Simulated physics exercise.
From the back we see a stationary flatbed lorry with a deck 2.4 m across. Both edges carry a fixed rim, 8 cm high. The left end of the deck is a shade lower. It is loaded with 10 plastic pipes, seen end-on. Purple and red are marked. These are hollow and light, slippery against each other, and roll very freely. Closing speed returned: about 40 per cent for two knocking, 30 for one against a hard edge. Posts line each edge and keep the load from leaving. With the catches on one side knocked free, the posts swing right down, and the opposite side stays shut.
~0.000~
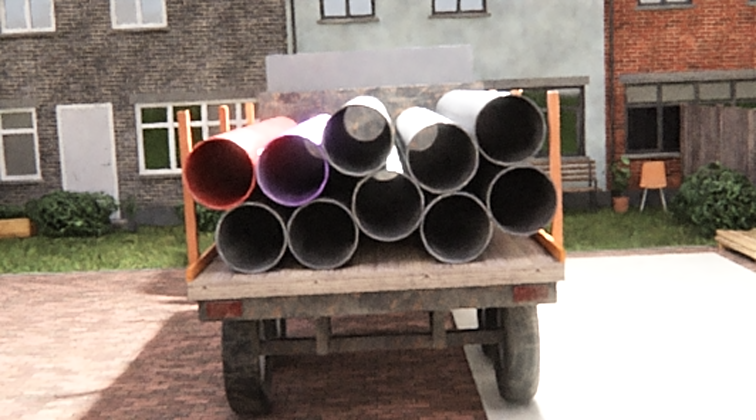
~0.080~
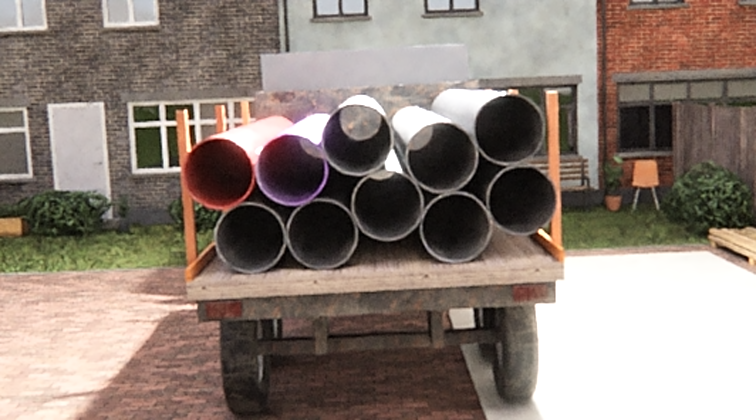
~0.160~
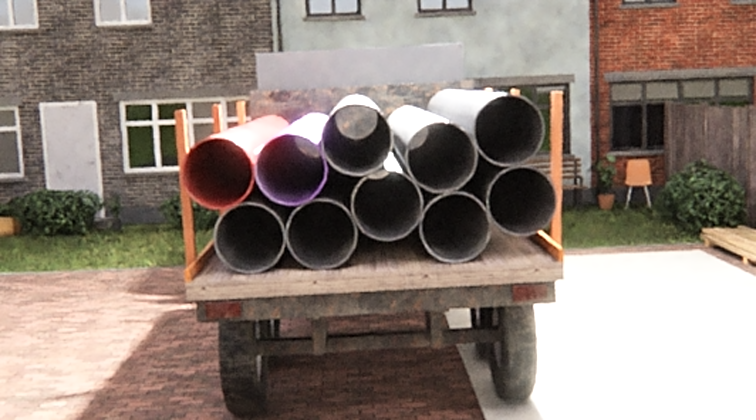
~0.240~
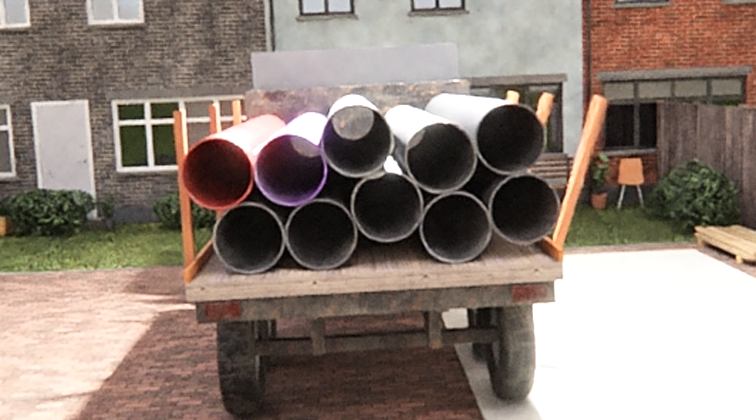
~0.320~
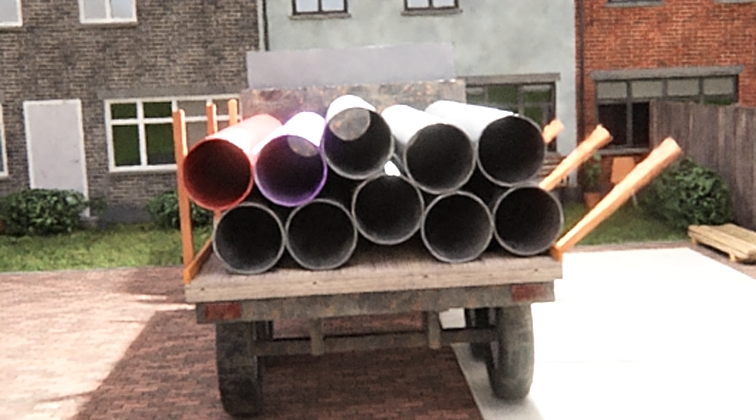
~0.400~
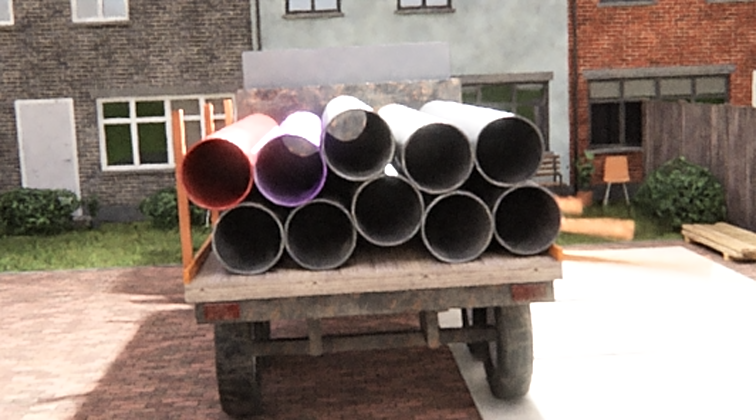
The clip opens on the back of a parked flatbed stacked with hollow pipes, one red and one purple at upper left, between upright orange posts. The right-hand posts then swing outward and down past the deck edge, while the pipes on that side shift only slightly and the left posts stay upright.
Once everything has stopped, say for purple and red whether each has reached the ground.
Purple - no; red - no.
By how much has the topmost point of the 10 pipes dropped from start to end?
Roughly 5 cm.
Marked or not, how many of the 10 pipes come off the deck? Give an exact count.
I make it 0 exactly.
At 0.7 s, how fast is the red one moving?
Near 0.0 m/s at that time.
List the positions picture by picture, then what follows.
In the first frame, purple (292, 170), red (220, 173); both sides upright; the deck is a shade lower on the left; 3 of the 10 make up the bottom layer.
In the second frame, purple (291, 169), red (219, 173); sides still shut.
In the third frame, purple (291, 169), red (218, 173); sides still shut.
In the fourth frame, purple (290, 170), red (217, 174); right posts out by 20°, tip at (600, 103).
In the fifth frame, purple (290, 170), red (217, 174); right posts out by 50°, tip at (672, 149).
In the sixth frame, purple (290, 170), red (216, 174); right posts out by 100°, tip at (704, 269).
By 0.7 s, purple is up on others, 70 cm from the left edge; red is up on others, 25 cm from the left edge; 0 off so far.
Finally (1.1 s), purple is up on others, 70 cm from the left edge; red is up on others, 25 cm from the left edge; 0 off so far.
